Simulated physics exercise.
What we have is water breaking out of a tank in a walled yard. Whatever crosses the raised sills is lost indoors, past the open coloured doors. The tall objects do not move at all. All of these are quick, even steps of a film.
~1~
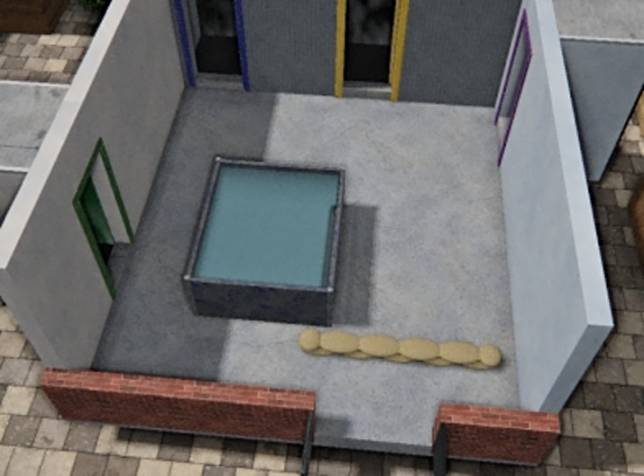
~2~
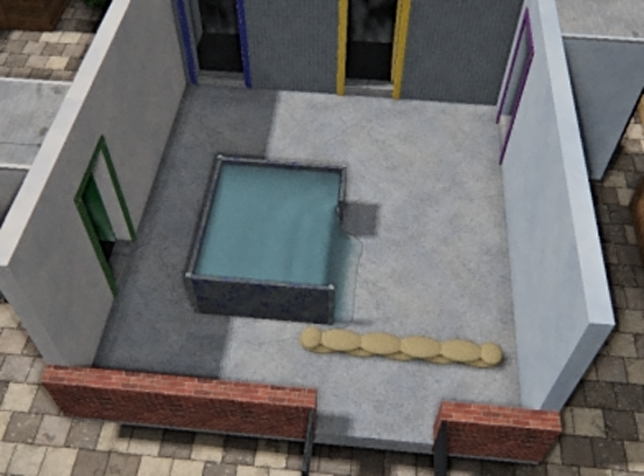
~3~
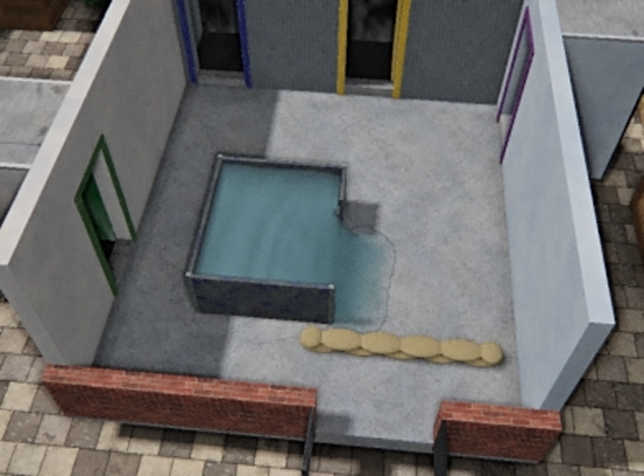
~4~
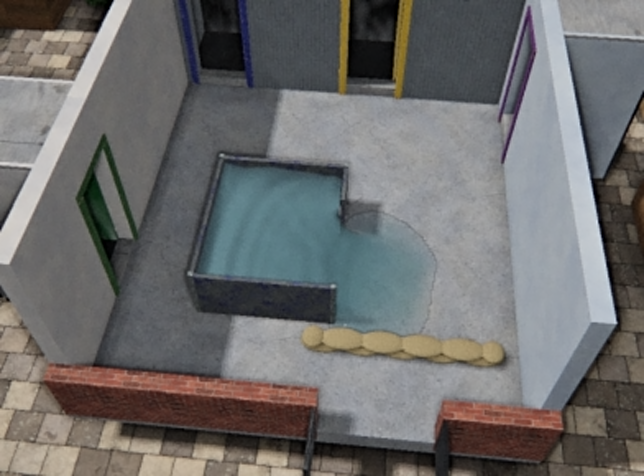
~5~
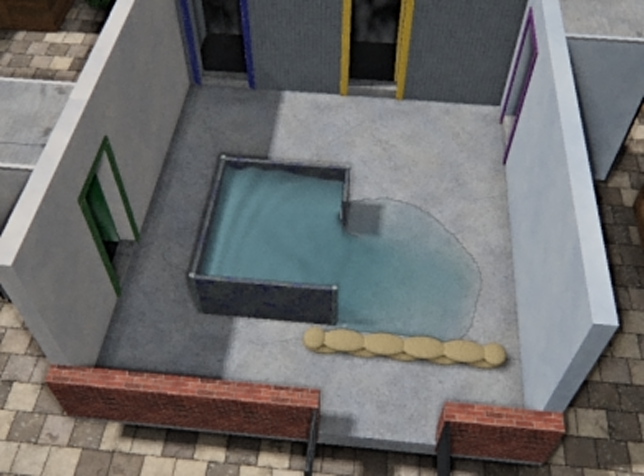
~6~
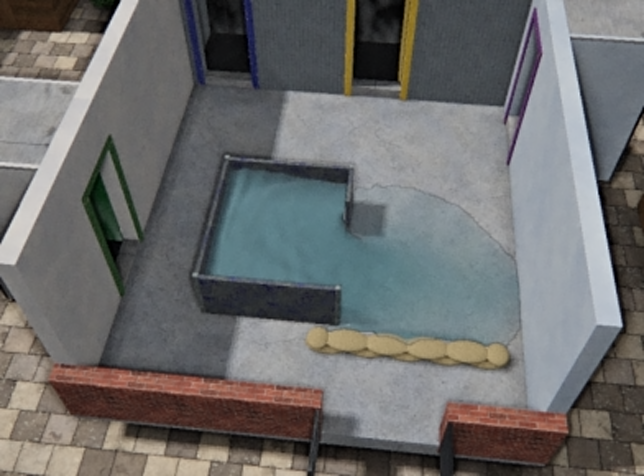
In a walled yard with coloured doorways and a low brick wall in front, still water fills a square tank. Water breaks out through the tank's right side and pours onto the grey floor, then spreads rightward in a widening sheet behind a row of tan sandbags, reaching near the right wall.
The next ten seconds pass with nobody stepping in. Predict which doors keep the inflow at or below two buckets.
As I see it, the blue door does not exceed two buckets. The yellow door does not exceed two buckets. The purple door does not exceed two buckets. The green door exceeds two buckets.
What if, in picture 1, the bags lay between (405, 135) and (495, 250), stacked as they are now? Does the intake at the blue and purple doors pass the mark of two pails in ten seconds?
My take: The blue door remains below the threshold, and the purple door remains below the threshold too.
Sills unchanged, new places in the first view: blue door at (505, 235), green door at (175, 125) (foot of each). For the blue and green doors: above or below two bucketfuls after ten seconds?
Note: Blue beats the limit, green beats the limit.
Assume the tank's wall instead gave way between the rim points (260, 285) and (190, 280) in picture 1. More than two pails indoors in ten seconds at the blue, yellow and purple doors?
Result: Blue gets too much, yellow keeps within bounds, purple keeps within bounds.
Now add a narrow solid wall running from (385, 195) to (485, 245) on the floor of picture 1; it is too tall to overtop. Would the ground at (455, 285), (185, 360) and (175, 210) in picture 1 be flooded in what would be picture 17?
Results in sequence: Swamped / bone-dry / bone-dry.
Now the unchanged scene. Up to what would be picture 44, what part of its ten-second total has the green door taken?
It comes to around 0 percent of the ten-second total.
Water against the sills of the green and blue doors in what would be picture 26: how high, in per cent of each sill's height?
The first is near 0 per cent, the second near 0 per cent.
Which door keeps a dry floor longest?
I'd go with the green door.
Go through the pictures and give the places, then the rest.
The first picture shows still water in the tank at (271, 224).
In the second picture, the front is at (333, 327), out from the gap at (334, 268).
In the third picture, water pours out at (334, 267) and has run to (358, 336).
In the fourth picture, water pours out at (335, 269) and has run to (430, 259).
In the fifth picture, water pours out at (337, 270) and has run to (476, 277).
In the sixth picture, the front is at (515, 271), out from the gap at (340, 270).
A moment on, water covers 25 % of the floor; the blue door not reached, the yellow door not reached, the purple door not reached, the green door not reached.
Next, water covers 35 % of the floor; the blue door not reached, the yellow door not reached, the purple door wet at the sill, nothing in, the green door not reached.
Then, water covers 60 % of the floor; the blue door not reached, the yellow door wet at the sill, nothing in, the purple door wet at the sill, nothing in, the green door not reached.
Later, water covers 90 % of the floor; the blue door wet at the sill, nothing in, the yellow door wet at the sill, nothing in, the purple door under two buckets in, the green door wet at the sill, nothing in.
In the end, water covers 95 % of the floor; the blue door under two buckets in, the yellow door wet at the sill, nothing in, the purple door under two buckets in, the green door over two buckets in.
